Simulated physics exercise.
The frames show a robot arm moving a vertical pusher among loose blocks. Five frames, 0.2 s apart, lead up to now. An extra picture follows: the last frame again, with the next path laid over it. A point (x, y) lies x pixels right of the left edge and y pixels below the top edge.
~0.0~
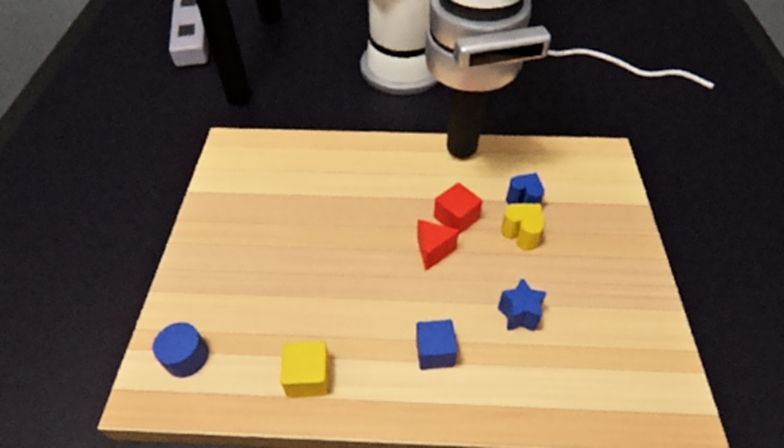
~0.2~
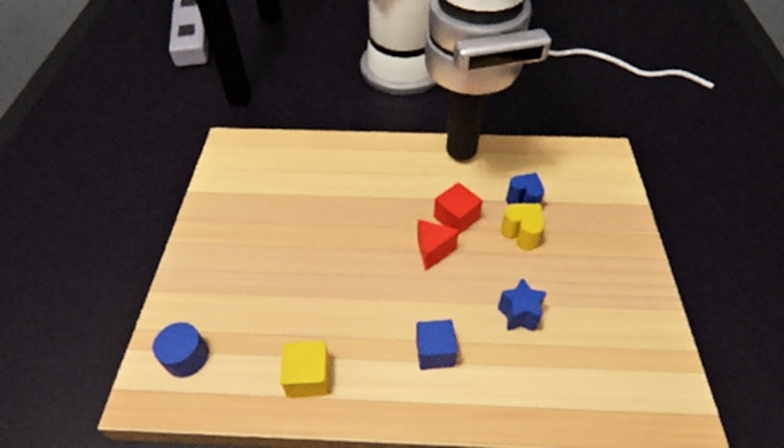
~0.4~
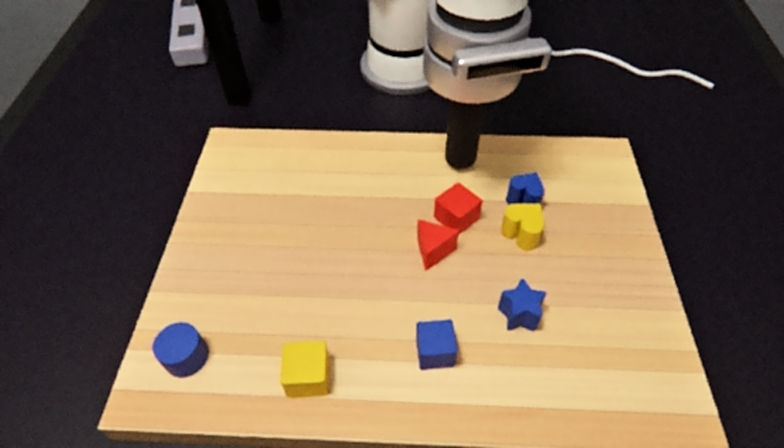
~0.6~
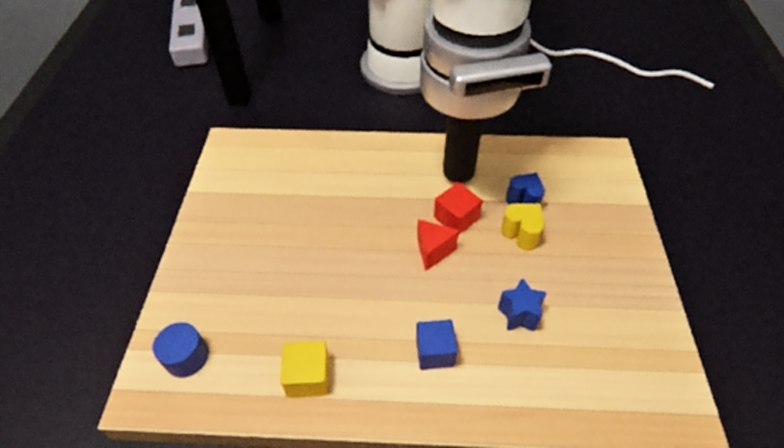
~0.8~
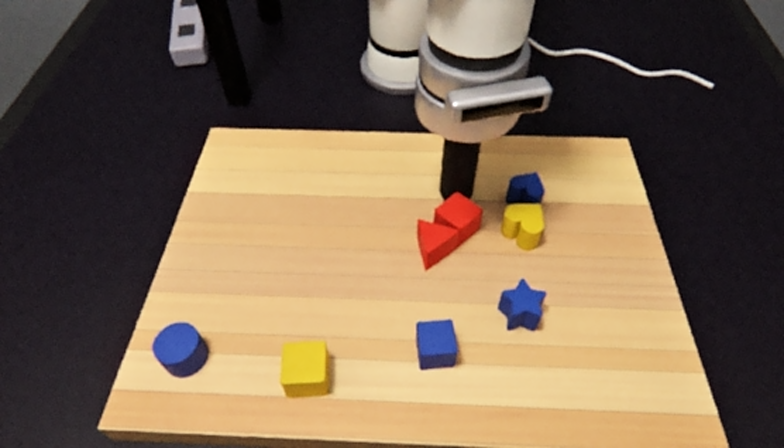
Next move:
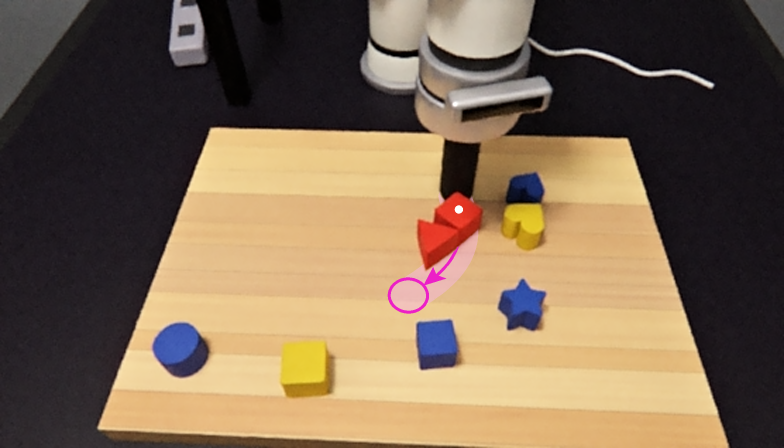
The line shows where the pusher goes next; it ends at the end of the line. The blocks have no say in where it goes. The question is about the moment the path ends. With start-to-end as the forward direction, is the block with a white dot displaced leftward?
Yes, it checks out.
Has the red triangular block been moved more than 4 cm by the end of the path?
Yes, I think so.
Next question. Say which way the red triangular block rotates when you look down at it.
Short answer: Clockwise.
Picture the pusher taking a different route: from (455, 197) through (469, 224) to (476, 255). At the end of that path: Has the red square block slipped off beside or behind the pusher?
No - that is not the case.
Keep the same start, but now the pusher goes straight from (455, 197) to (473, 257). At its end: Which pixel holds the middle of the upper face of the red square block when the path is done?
The spot you're after is about (457, 268) in the image.
The line goes from (455, 197) by way of (461, 232) and (445, 267) to (408, 295); the dot is on the red square block.
On the path given first. One third of the way, pusher at (461, 228); red triangular block at (426, 255), turned 40° clockwise; red square block at (458, 248), turned 15° clockwise.
Two thirds of the way, pusher at (445, 263); red triangular block at (415, 265), turned 70° clockwise; red square block at (450, 282), turned 45° clockwise.
At the end, pusher at (408, 291); red triangular block at (376, 289), turned 60° clockwise; blue square block at (438, 341); red square block at (445, 300); yellow heart block unmoved.
